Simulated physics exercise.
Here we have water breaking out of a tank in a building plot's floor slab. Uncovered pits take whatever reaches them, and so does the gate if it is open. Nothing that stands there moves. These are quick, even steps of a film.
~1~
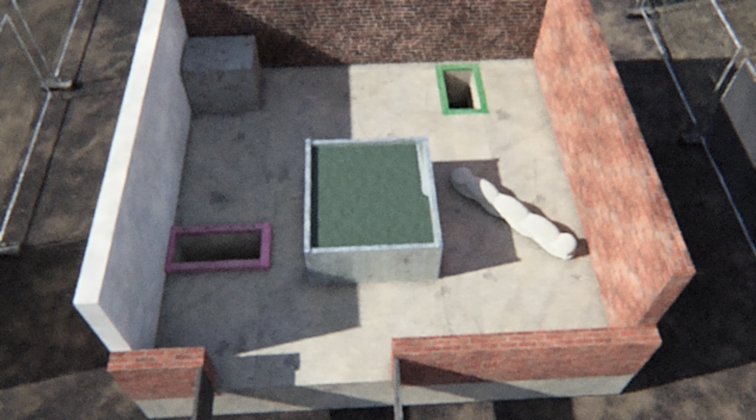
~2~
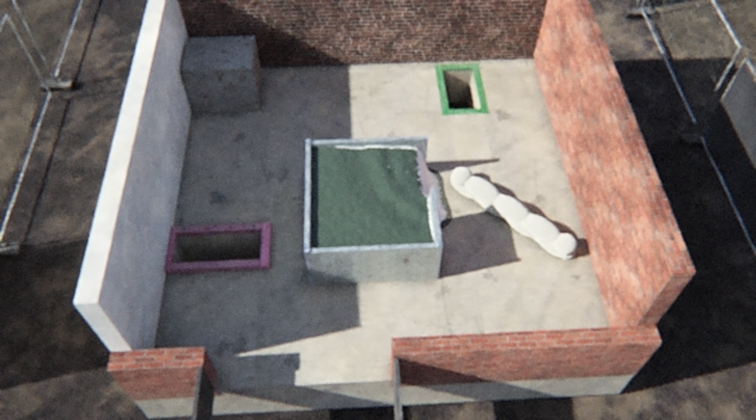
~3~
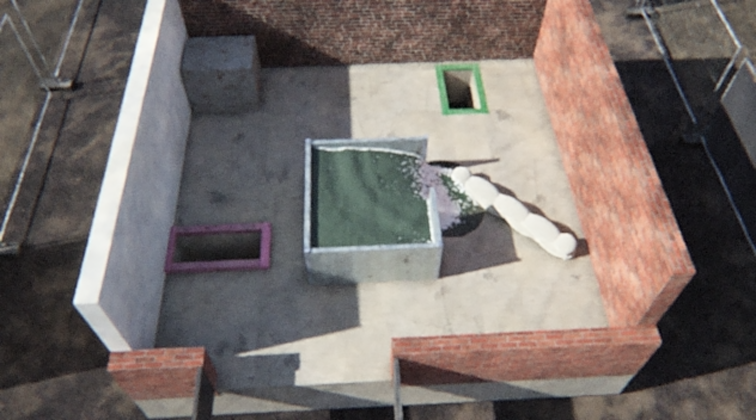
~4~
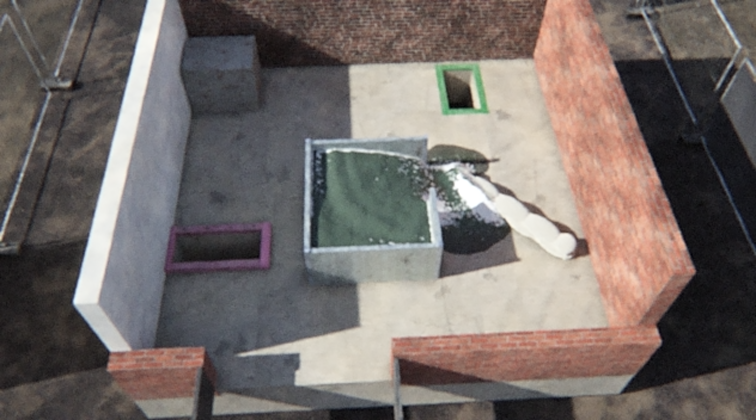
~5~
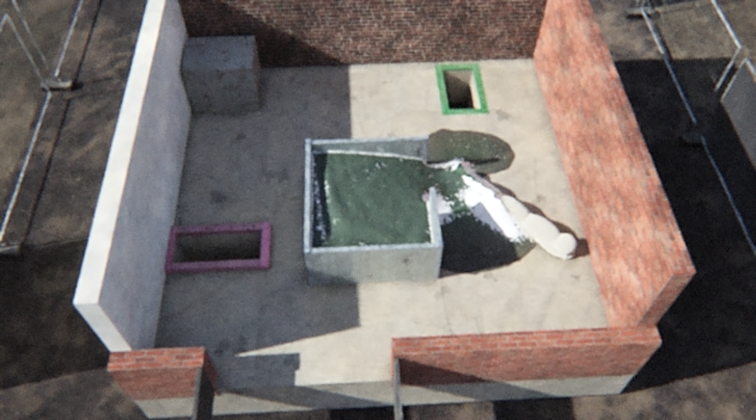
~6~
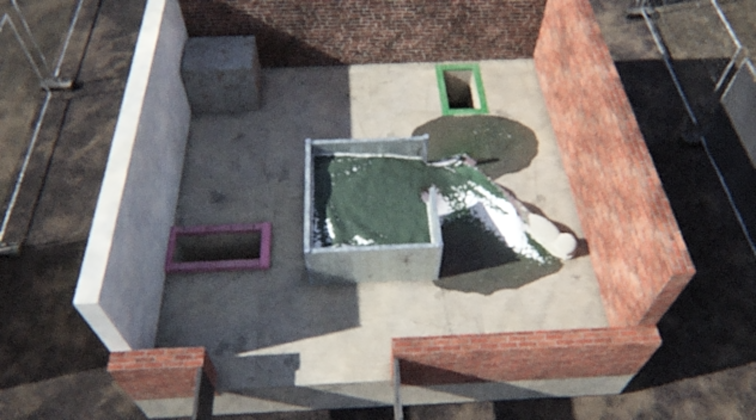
At first, an open tank of dark green water stands whole and still on a walled concrete slab. Water then breaks out through its right side, splashing over the lumpy white object beside it. The flow spreads across the floor in dark, widening pools above and below that object, while the tank keeps pouring.
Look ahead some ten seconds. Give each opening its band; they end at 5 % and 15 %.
The gate takes between 5 and 15 %; the green pit takes over 15 %; the pink pit takes under 5 %.
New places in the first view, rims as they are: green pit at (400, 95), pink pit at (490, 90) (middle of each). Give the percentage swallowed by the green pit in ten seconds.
Per cent: Green 12.
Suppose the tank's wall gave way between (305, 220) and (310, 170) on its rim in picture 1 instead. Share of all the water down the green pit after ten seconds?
Parts in a hundred: Green 12.
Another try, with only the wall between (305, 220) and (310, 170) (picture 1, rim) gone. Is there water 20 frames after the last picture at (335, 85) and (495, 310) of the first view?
One after the other: Under water, dry.
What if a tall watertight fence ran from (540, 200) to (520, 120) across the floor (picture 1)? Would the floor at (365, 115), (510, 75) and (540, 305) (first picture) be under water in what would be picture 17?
In that order: Dry, wet, awash.
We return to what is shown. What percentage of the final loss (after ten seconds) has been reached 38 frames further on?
About 55 per cent.
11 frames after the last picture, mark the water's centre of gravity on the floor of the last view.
Roughly at (447, 220).
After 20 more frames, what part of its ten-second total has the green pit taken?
Roughly 35 per cent.
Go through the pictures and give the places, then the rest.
The first frame shows the open tank at (370, 194) is whole and still.
In the second frame, the front is at a hidden place, out from the gap at (425, 189).
In the third frame, the front is at (478, 213), out from the gap at (425, 190).
In the fourth frame, the front is at (506, 228), out from the gap at (424, 190).
In the fifth frame, water pours out at (424, 190) and has run to (499, 142).
In the sixth frame, water pours out at (425, 189) and has run to (517, 125).
A moment on, water covers 30 % of the floor; the gate 0 %, the green pit 1 %, the pink pit 0 %.
Next, water covers 40 % of the floor; the gate 0 %, the green pit 4 %, the pink pit 0 %.
Then, water covers 50 % of the floor; the gate 0 %, the green pit 10 %, the pink pit 0 %.
Later, water covers 70 % of the floor; the gate 2 %, the green pit 20 %, the pink pit 0 %.
In the end, water covers 75 % of the floor; the gate 9 %, the green pit 29 %, the pink pit 1 %.
